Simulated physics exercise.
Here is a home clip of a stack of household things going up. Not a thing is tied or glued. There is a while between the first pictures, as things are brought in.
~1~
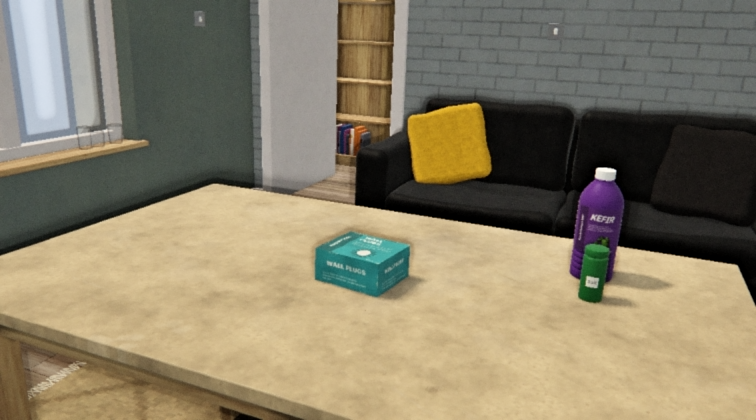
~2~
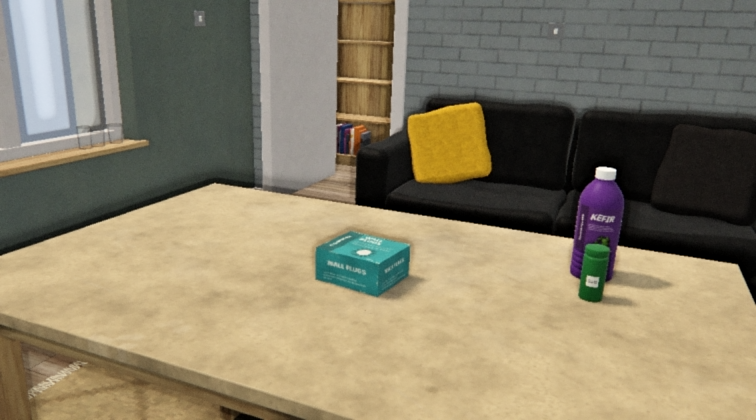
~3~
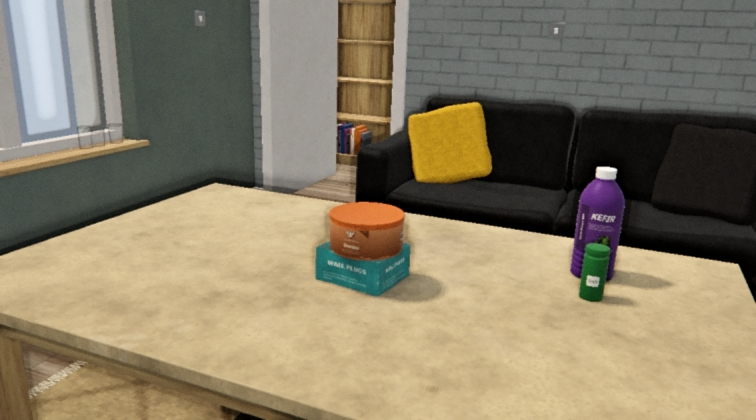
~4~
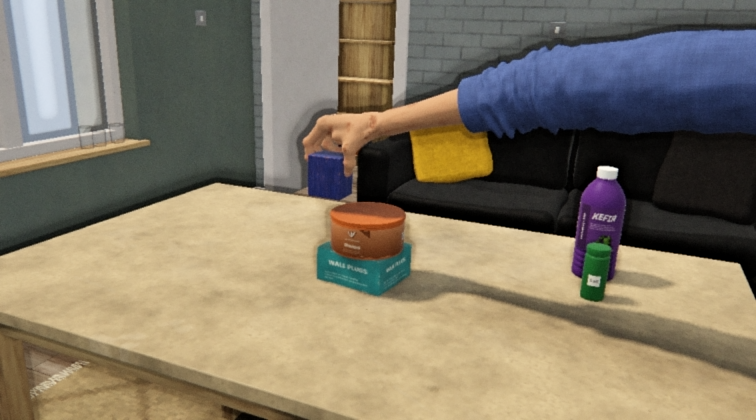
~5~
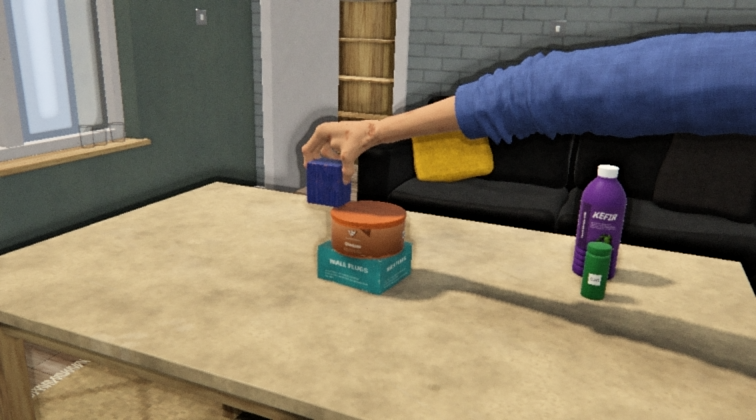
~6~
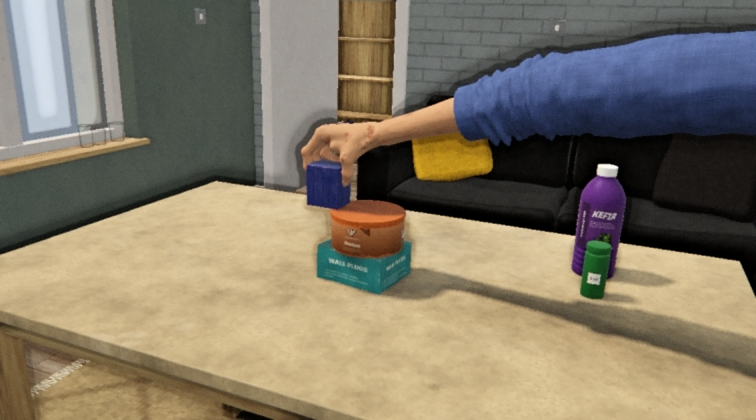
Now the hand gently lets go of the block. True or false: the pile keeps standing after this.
False.
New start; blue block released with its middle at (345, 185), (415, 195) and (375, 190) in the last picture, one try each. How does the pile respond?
Try one: It stands firm; try two: It topples; try three: It stands firm.
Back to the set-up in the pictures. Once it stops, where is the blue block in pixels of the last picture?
In the final view it sits at roughly (310, 251).
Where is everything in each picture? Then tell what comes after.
The last thing is not in view yet; green shaker (594, 273), in the first picture.
The last thing is not in view yet; turquoise box (363, 262), in the second picture.
The last thing is not in view yet; green shaker (594, 273), in the third picture.
Still above its spot; blue block (330, 175); turquoise box (365, 262), in the fourth picture.
In place under the hand; blue block (329, 182); green shaker (596, 271), in the fifth picture.
In place under the hand; blue block (329, 184); turquoise box (365, 260), in the sixth picture.
Then, 0.30 s past the last view, blue block now fallen.
Then, 0.40 s past the last view, things are still on the move.
Finally, fallen, blue block; the other 4 still in place. Final places as the last picture's camera would see them, blue block near (311, 251). The pile gives way.
